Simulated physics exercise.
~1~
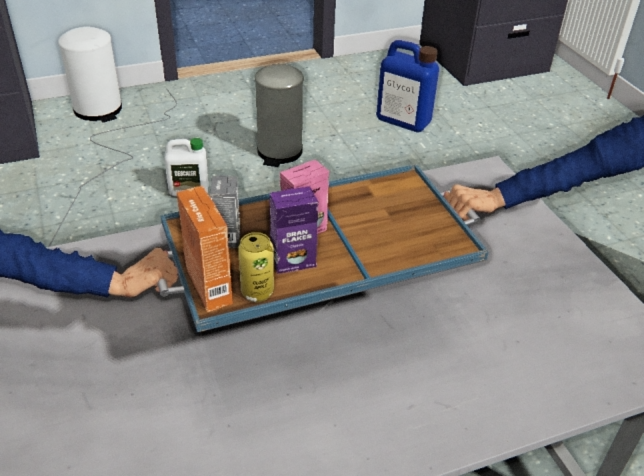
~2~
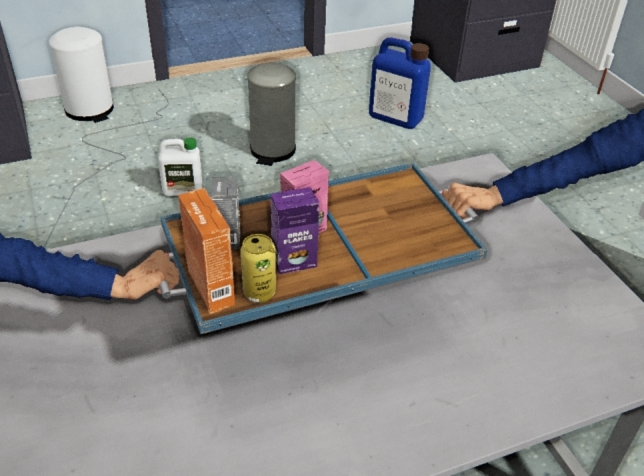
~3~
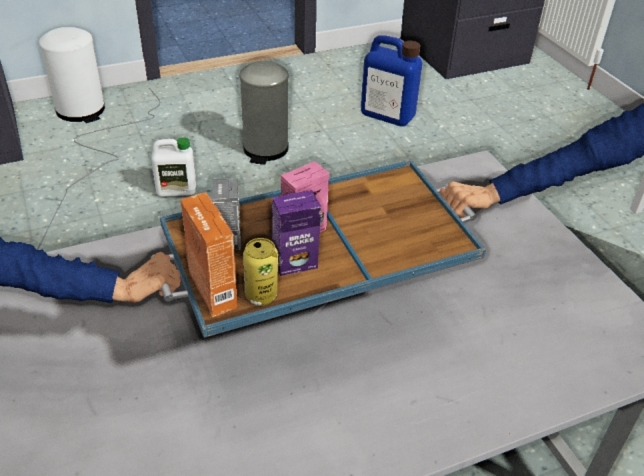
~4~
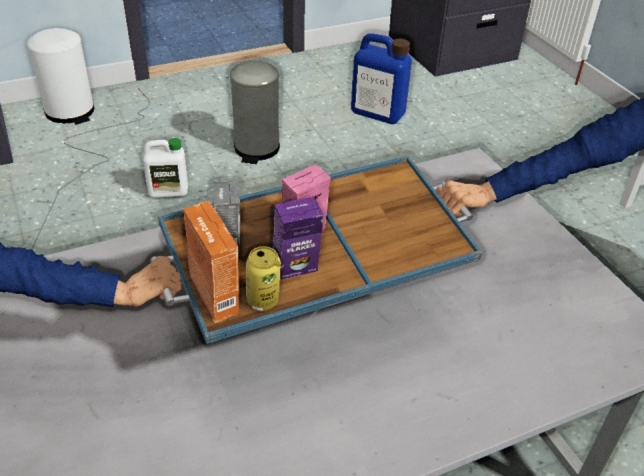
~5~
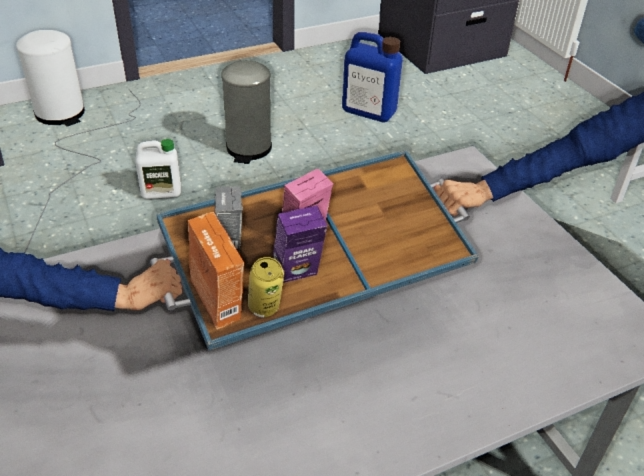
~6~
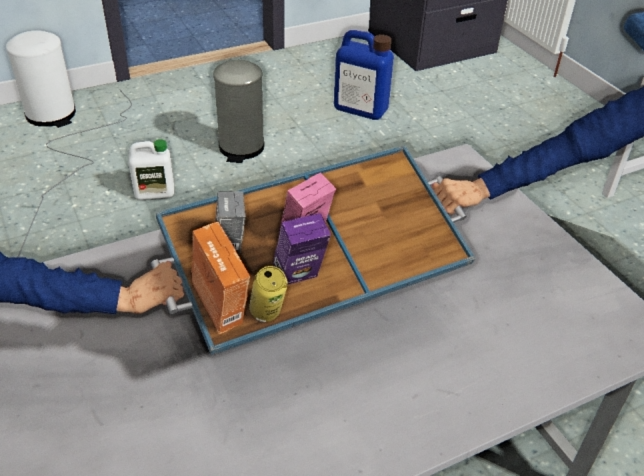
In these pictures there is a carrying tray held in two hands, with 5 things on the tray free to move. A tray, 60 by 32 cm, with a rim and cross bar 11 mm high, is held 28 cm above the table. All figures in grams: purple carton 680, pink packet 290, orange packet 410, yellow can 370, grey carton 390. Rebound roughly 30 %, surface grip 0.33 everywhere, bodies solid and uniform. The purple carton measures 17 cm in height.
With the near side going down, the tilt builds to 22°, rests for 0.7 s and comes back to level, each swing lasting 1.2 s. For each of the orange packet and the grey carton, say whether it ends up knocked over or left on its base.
The orange packet ends up on its base; the grey carton ends up on its base.
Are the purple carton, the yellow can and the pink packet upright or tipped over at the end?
Final state - purple carton: Goes over; yellow can: Remains on its base; pink packet: Goes over.
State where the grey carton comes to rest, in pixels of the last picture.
About (244, 261).
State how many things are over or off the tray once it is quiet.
2.
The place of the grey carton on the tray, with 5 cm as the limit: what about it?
Grey carton: Moved.
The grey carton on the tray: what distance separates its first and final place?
Displacement: Approx. 13 cm.
Then, 0.50 s on from there, tray tilted 22°, near edge down; purple carton now off the tray; grey carton moved 6 cm near (241, 249); orange packet moved 3 cm near (228, 294).
Then, 0.90 s on from there, tray tilted 22°, near edge down; pink packet now off the tray; grey carton 6° off its base near (251, 281); orange packet moved 2 cm near (227, 295).
Then, 1.60 s on from there, tray tilted 14°, near edge down; grey carton moved 13 cm near (248, 273); orange packet moved 2 cm near (224, 285).
In the end, off the tray and tipped over, purple carton and pink packet; not toppled but over 5 cm from the start, grey carton; the other 2 under 5 cm from the start. At the end, from the last picture's camera, orange packet near (219, 268), grey carton near (244, 261).
